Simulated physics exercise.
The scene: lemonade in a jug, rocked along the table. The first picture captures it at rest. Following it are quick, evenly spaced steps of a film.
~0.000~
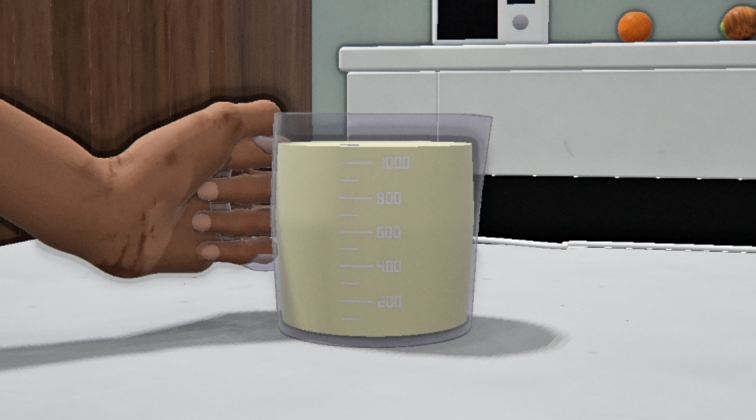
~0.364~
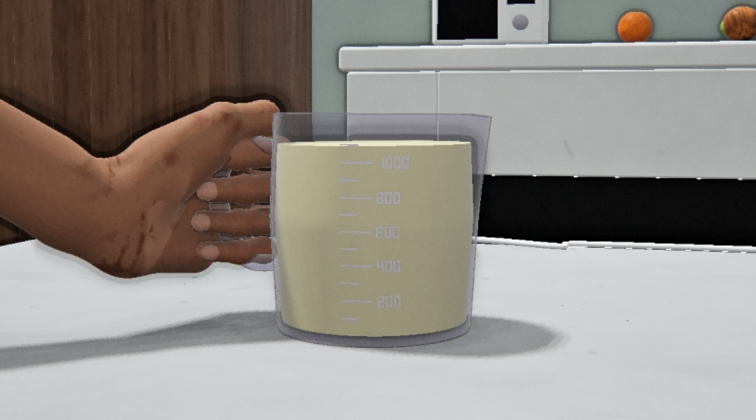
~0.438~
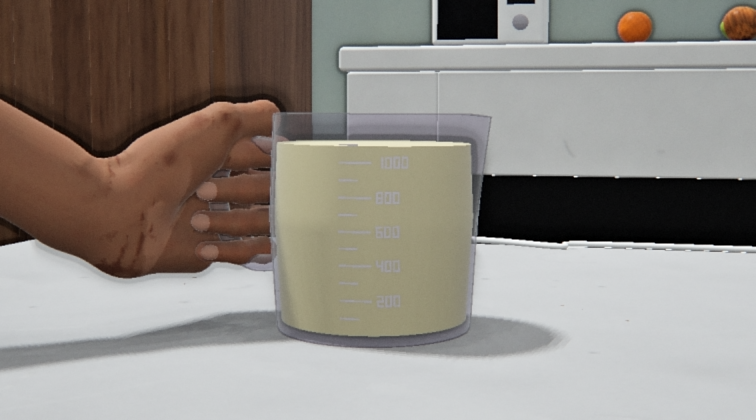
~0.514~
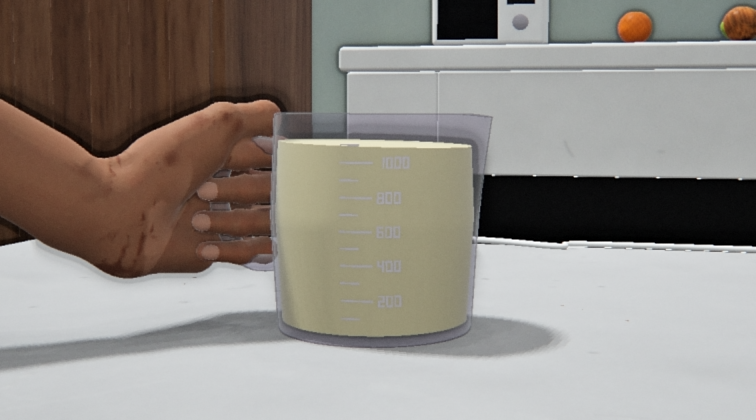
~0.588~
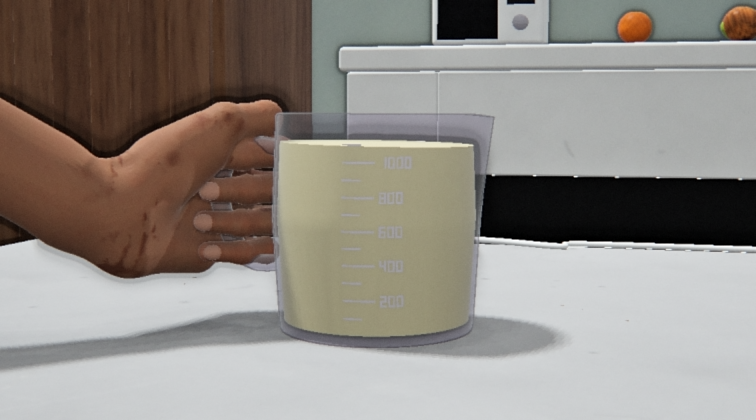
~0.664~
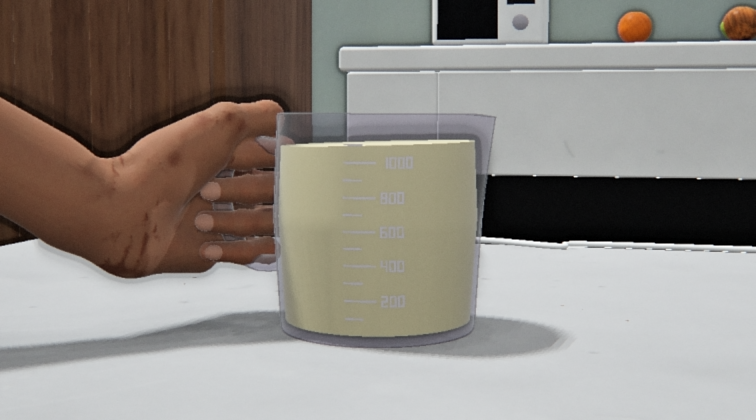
Kitchen table with a hand beside a nearly full jug of pale yellow lemonade, the jug shifting very slightly right, its surface staying about level.
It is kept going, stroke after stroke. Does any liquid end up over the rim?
My guess is the liquid is going to stay within the sides.
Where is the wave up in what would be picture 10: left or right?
The left-hand edge, I reckon.
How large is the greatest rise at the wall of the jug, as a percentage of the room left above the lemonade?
Peak: Around 40 percent.
After 1.0 s, the highest wave so far climbs under half way to the rim.
After 5.1 s, the highest wave so far climbs under half way to the rim; nothing has left it.
